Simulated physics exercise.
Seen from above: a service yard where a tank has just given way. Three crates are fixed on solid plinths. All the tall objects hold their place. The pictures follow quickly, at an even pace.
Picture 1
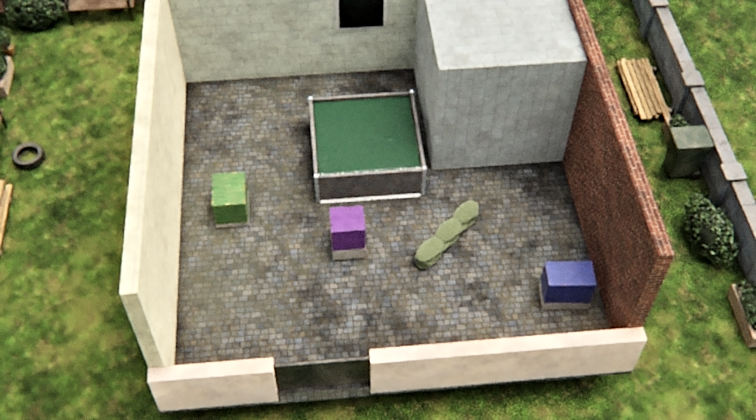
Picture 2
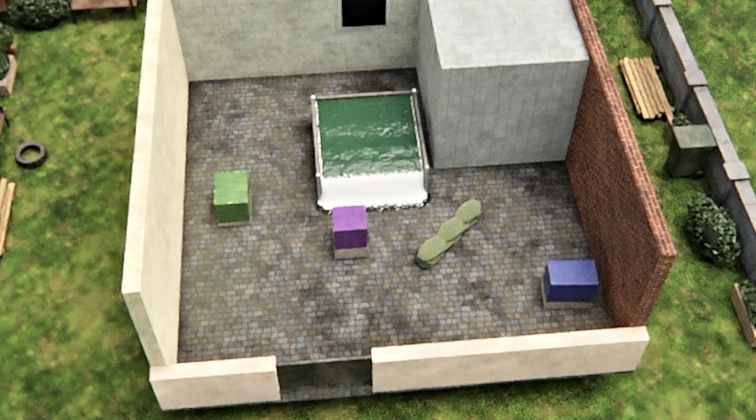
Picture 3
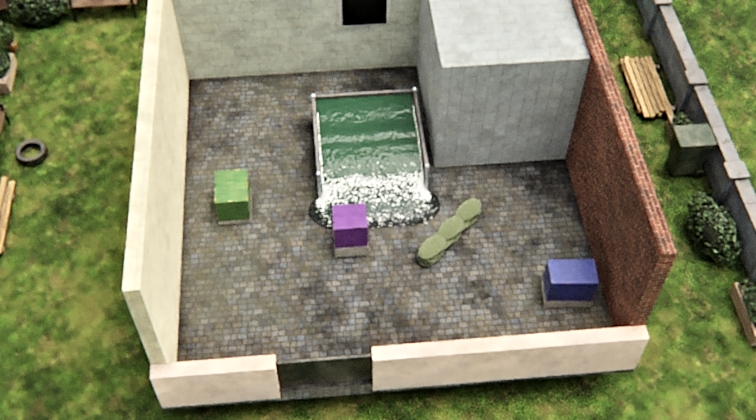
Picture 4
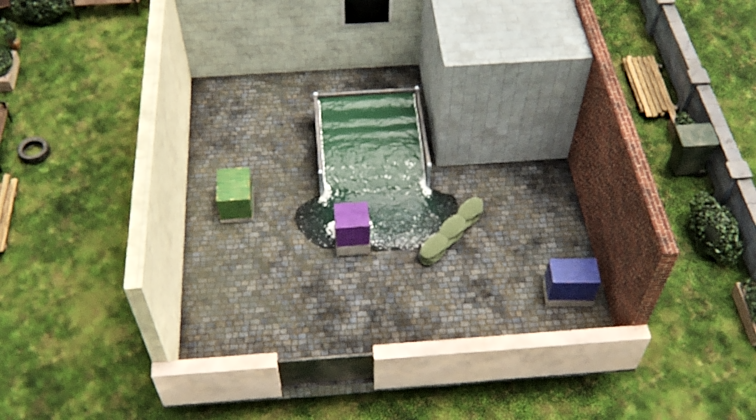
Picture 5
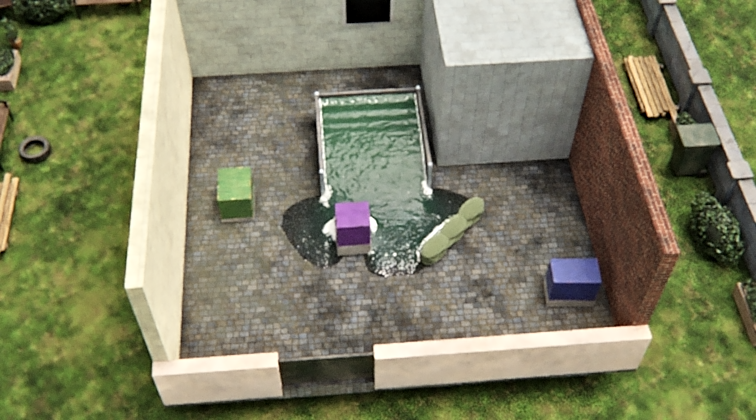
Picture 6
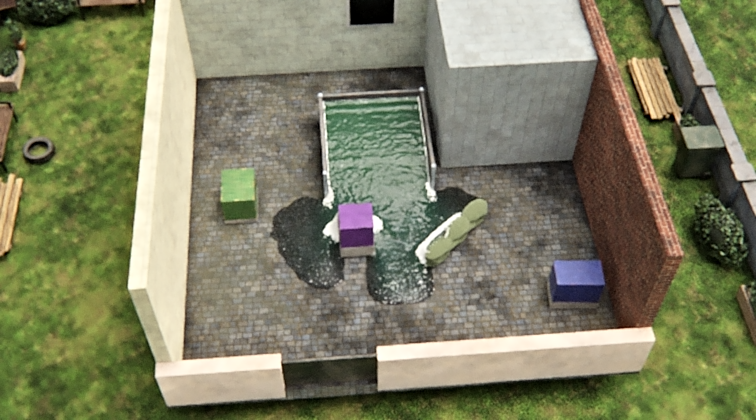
The clip shows a walled paved yard from above, where green water pours from the front of a tank, spreads around a purple block, and reaches a low green hedge-like object, while the green and blue blocks stay dry.
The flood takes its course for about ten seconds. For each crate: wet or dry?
The green crate is wetted; the purple crate is wetted; the blue crate escapes dry.
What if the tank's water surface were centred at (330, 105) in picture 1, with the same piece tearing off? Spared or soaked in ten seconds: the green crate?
My reading: Green crate is topped.
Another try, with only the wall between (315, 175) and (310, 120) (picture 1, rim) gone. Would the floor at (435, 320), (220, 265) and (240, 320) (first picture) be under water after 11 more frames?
In turn: Clear, awash, awash.
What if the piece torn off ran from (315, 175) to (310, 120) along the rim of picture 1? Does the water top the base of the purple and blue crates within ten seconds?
Then: Purple crate remains dry, blue crate is safe.
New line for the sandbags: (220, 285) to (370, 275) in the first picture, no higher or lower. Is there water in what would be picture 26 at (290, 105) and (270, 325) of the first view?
One after the other: No water, awash.
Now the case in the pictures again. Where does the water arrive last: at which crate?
Last comes the blue one.
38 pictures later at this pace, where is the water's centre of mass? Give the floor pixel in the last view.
Around (369, 256).
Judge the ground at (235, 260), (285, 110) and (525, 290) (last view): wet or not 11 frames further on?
One after the other: Covered, dry, free of water.
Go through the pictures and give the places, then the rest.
In the first picture, still water in the tank at (366, 136).
In the second picture, water pours out at (373, 187) and has run to (318, 203).
In the third picture, the front is at (434, 211), out from the gap at (373, 187).
In the fourth picture, the front is at (451, 222), out from the gap at (375, 186).
In the fifth picture, water pours out at (376, 186) and has run to (318, 261).
In the sixth picture, the front is at (422, 297), out from the gap at (379, 188).
A moment on, water covers 25 % of the floor; the green crate water round its plinth, the purple crate water round its plinth, the blue crate not reached.
Next, water covers 45 % of the floor; the green crate water round its plinth, the purple crate water round its plinth, the blue crate not reached.
Then, water covers 60 % of the floor; the green crate water round its plinth, the purple crate water round its plinth, the blue crate water round its plinth.
Later, water covers 80 % of the floor; the green crate water round its plinth, the purple crate water round its plinth, the blue crate water round its plinth.
In the end, water covers 95 % of the floor; the green crate was topped, the purple crate was topped, the blue crate stayed above the water.
